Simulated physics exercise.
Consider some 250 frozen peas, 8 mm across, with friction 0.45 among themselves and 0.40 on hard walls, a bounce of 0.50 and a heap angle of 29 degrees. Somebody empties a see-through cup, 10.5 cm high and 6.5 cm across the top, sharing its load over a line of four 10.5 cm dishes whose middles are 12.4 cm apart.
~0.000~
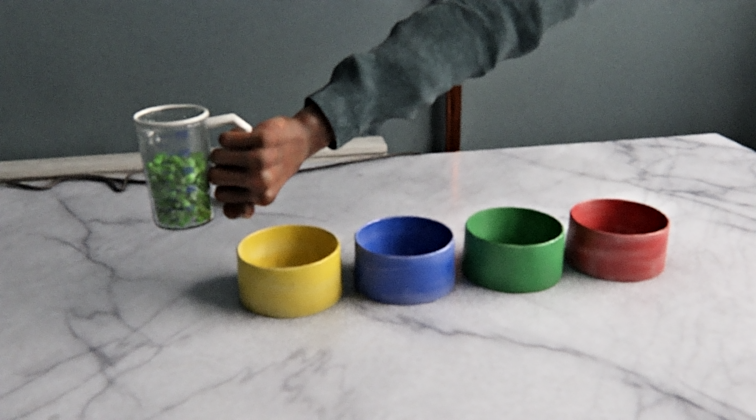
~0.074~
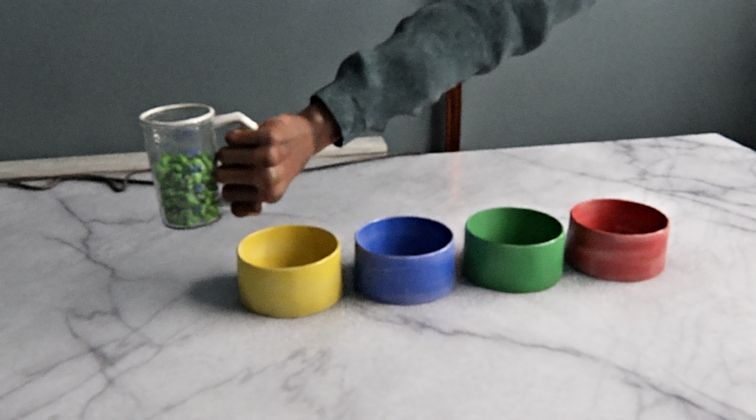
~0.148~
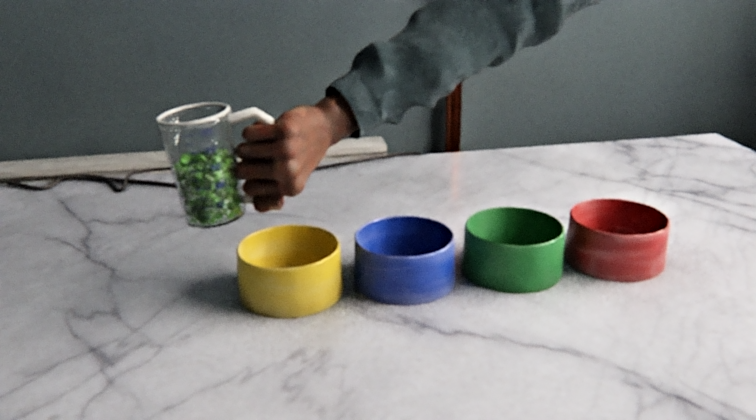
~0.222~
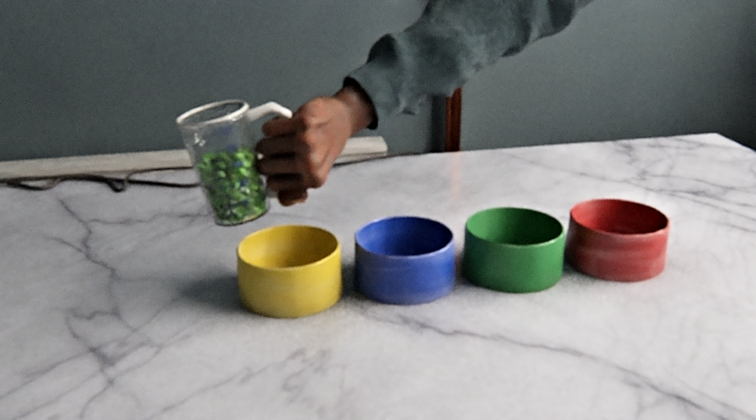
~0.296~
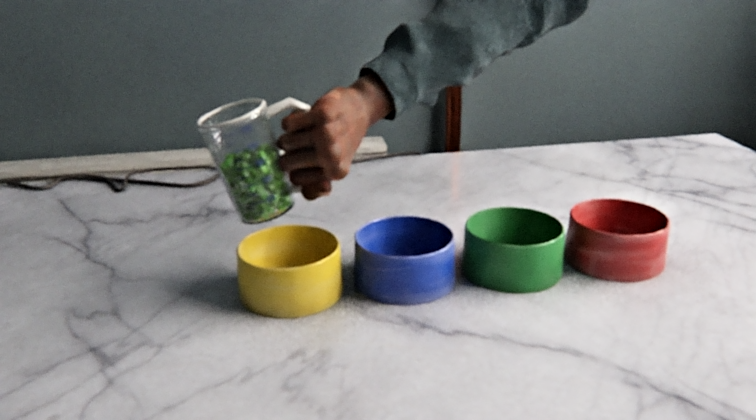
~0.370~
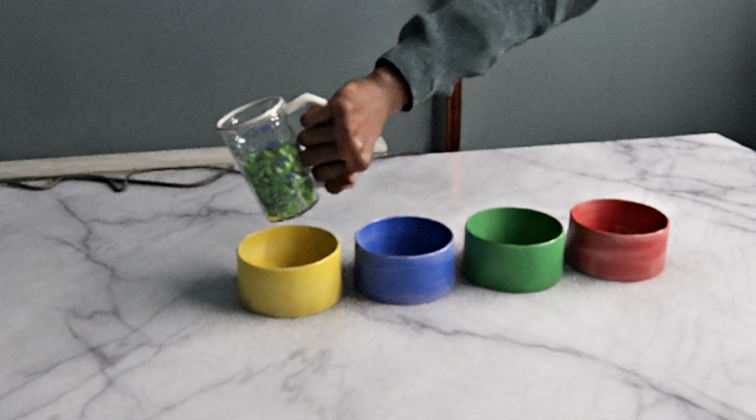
We see a hand holding a clear cup of small green pieces by its handle above a marble table, moving it right toward a row of yellow, blue, green and red dishes while gradually tilting it to the left.
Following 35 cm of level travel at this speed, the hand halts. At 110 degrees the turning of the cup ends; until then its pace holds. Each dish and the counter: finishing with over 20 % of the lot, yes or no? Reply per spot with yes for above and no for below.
Red: No, below. Blue: Yes, above. Green: No, below. Yellow: No, below. Counter: Yes, above.
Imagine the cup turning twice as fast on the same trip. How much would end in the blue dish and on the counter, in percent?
The blue dish would get 60 and the counter 30.
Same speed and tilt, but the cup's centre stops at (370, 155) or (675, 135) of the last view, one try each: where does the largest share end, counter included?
First try: Yellow; second try: Red.
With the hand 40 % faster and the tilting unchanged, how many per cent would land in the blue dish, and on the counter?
Shares - blue 50, counter 50.
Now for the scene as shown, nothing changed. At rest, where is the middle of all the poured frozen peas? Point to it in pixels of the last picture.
Roughly (429, 269).
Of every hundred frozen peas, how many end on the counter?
The share comes to some 45 percent.
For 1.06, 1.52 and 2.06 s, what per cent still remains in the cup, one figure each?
Close to 100, 100 and 45 per cent respectively.
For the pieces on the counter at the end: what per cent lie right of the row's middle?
Fraction on that side: Around 50 %.
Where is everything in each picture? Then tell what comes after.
In the first frame, cup at (178, 168), tilt 0 degrees, lip at (135, 117), moved 0.0 cm; middle of the pieces at (181, 188); yellow dish at (289, 246); blue dish at (404, 236); green dish at (514, 226); red dish at (619, 216).
In the second frame, cup at (185, 167), tilt 1 degrees, lip at (141, 118), moved 0.7 cm; middle of the pieces at (189, 187).
In the third frame, cup at (205, 166), tilt 5 degrees, lip at (159, 119), moved 2.6 cm; middle of the pieces at (210, 186).
In the fourth frame, cup at (228, 164), tilt 10 degrees, lip at (178, 121), moved 4.7 cm; middle of the pieces at (234, 184).
In the fifth frame, cup at (250, 163), tilt 15 degrees, lip at (198, 124), moved 6.9 cm; middle of the pieces at (257, 181).
In the sixth frame, cup at (272, 161), tilt 19 degrees, lip at (218, 126), moved 9.0 cm; middle of the pieces at (281, 179); yellow dish at (289, 246); blue dish at (404, 236); green dish at (514, 226); red dish at (619, 216). The cup turns about 60 degrees a second and travels 29 cm a second.
After 1.06 s, tilt 62 degrees; cup holds 100 %.
After 1.52 s, tilt 90 degrees; cup holds 100 %.
After 2.06 s, tilt 110 degrees; cup holds 45 %, blue 25 %.
At rest (3.2 s), red 0 %, blue 55 %, green 0 %, yellow 0 %, counter 45 %.
